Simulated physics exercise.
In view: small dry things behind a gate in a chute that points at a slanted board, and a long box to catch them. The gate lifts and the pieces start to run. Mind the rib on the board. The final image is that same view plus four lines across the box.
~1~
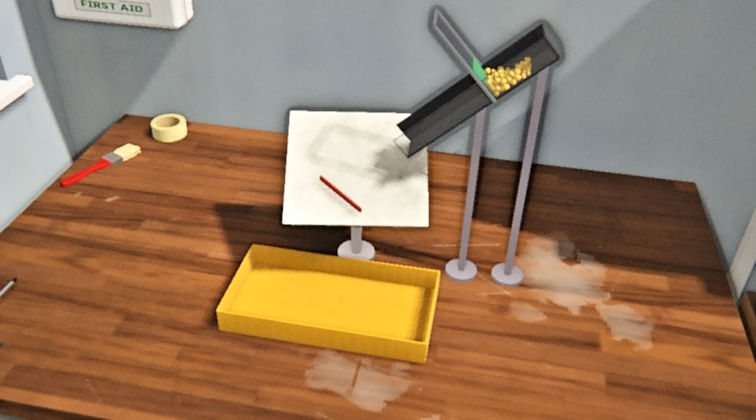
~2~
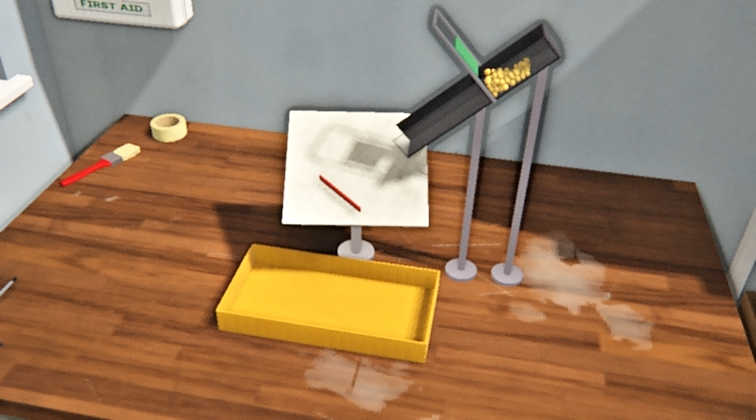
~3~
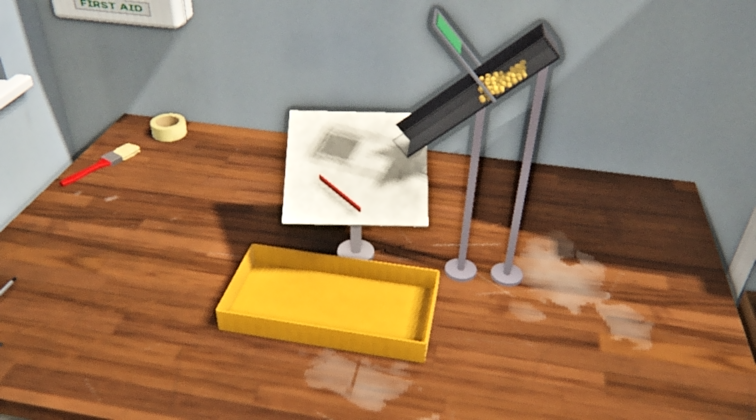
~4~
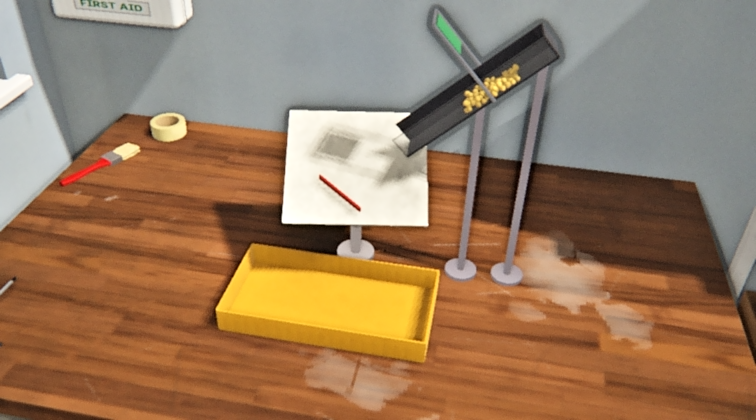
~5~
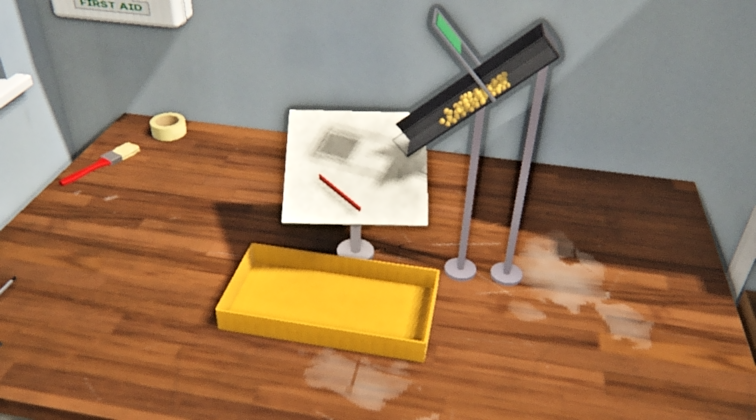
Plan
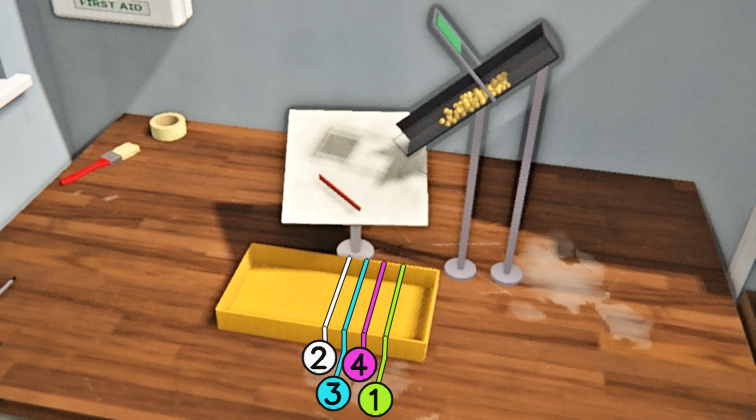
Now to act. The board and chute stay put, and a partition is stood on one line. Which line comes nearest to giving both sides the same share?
Choose 4.
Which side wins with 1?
The left side.
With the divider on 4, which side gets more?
The left side.
On the marked copy, line 1 crosses the front rim at (385, 336); line 2 crosses the front rim at (324, 327); line 3 crosses the front rim at (344, 330); line 4 crosses the front rim at (364, 333).
With 1, of what is caught, the whole lot on the left of the divider, none at all on the right.
With 2, of what is caught, only a few on the left of the divider, all but a few on the right.
With 3, of what is caught, a small share on the left of the divider, all but a few on the right.
With 4, of what is caught, close to two thirds on the left of the divider, close to a third on the right.
